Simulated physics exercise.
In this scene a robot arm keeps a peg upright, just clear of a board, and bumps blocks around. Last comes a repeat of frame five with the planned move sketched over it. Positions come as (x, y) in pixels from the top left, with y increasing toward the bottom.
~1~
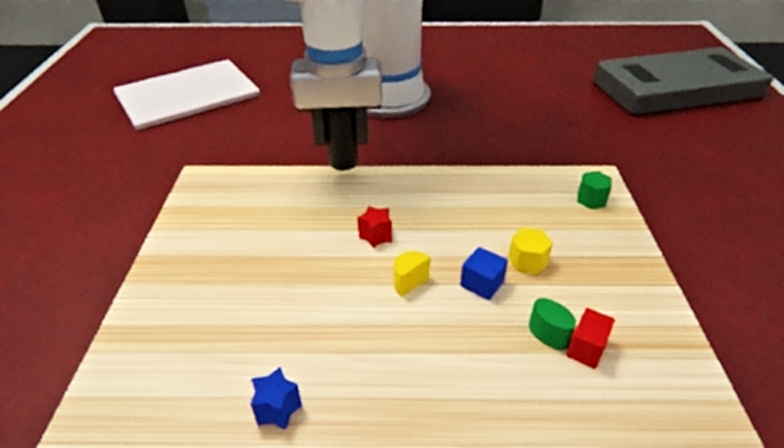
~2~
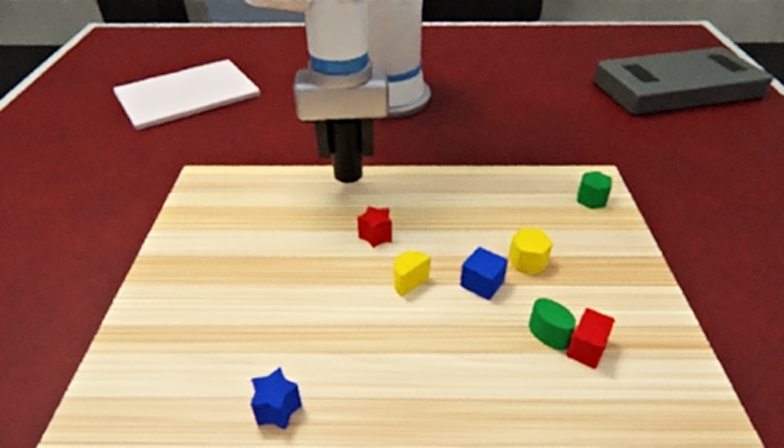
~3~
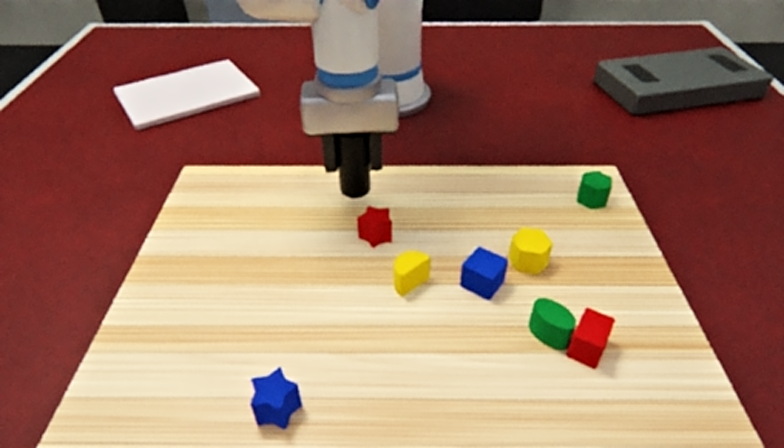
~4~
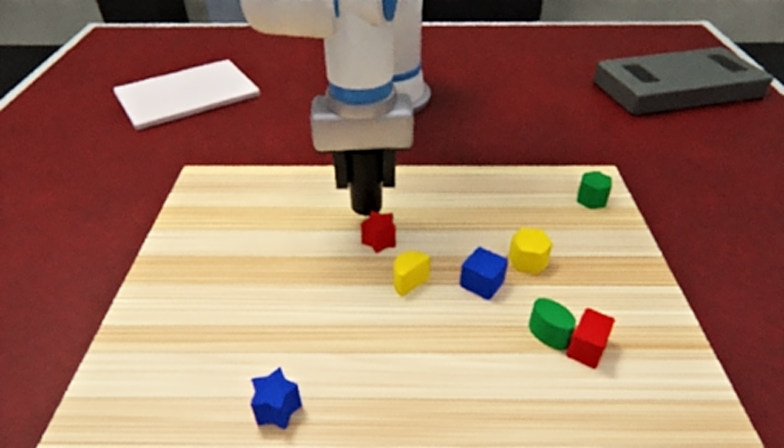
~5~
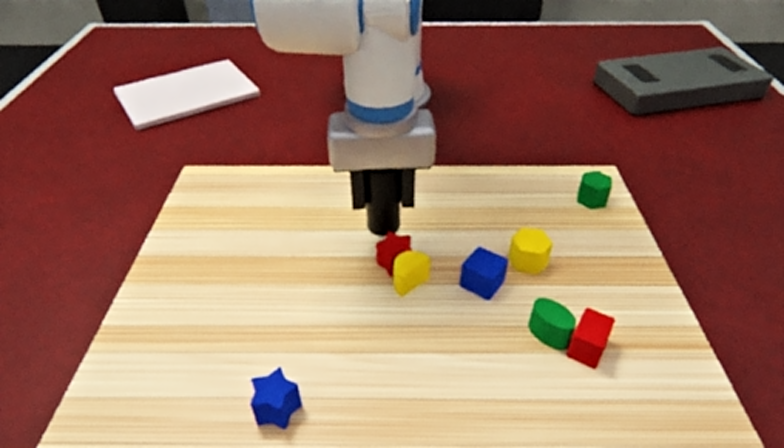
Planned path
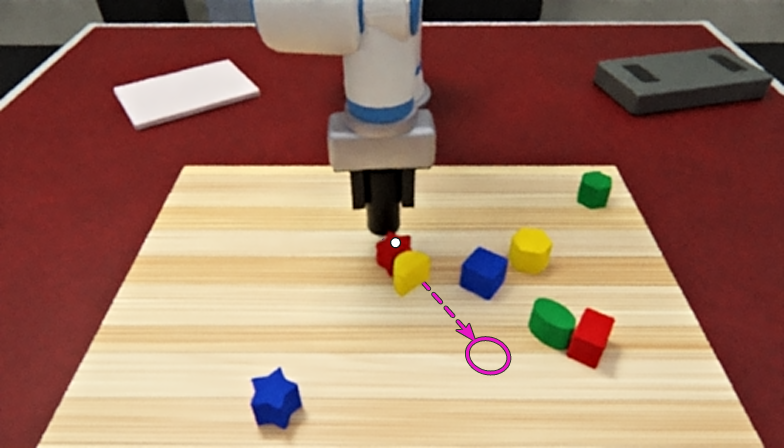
On a pale wooden board, a robot arm lowers its dark peg toward a red star and nudges it beside a yellow block.
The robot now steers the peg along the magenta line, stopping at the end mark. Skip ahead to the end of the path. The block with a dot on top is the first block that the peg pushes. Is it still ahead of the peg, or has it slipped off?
It falls back or aside.
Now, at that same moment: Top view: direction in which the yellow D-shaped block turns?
The sense of turning is clockwise.
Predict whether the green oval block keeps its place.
In the end it has not been moved.
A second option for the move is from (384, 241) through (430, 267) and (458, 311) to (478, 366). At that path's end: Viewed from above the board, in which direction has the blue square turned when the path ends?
Overhead view: Anti-clockwise.
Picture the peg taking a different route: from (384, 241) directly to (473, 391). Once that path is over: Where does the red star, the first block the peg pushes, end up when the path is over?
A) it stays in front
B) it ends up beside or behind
A
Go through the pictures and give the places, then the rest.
In the first picture, peg's lower end at (344, 163); red star at (376, 215); yellow D-shaped block at (410, 261); blue square at (485, 262); green oval block at (555, 312).
In the second picture, peg at (348, 175); blocks still.
In the third picture, peg at (355, 189); blocks still.
In the fourth picture, peg at (367, 206); red star at (379, 221).
In the fifth picture, peg at (384, 226); red star at (396, 243); yellow D-shaped block at (410, 261); blue square at (485, 262); green oval block at (555, 312).
Drawn move, from (384, 241) directly to (488, 355); the dot is on the red star.
On the path given first. One third of the way, peg at (415, 259); red star at (427, 280); yellow D-shaped block at (435, 301), turned 25° clockwise.
Two thirds of the way, peg at (450, 296); red star at (451, 320), turned 45° clockwise; yellow D-shaped block at (438, 342), turned 65° clockwise.
At the end, peg at (491, 340); red star at (466, 355), turned 105° clockwise; yellow D-shaped block at (432, 356), turned 100° clockwise; blue square still; green oval block still.
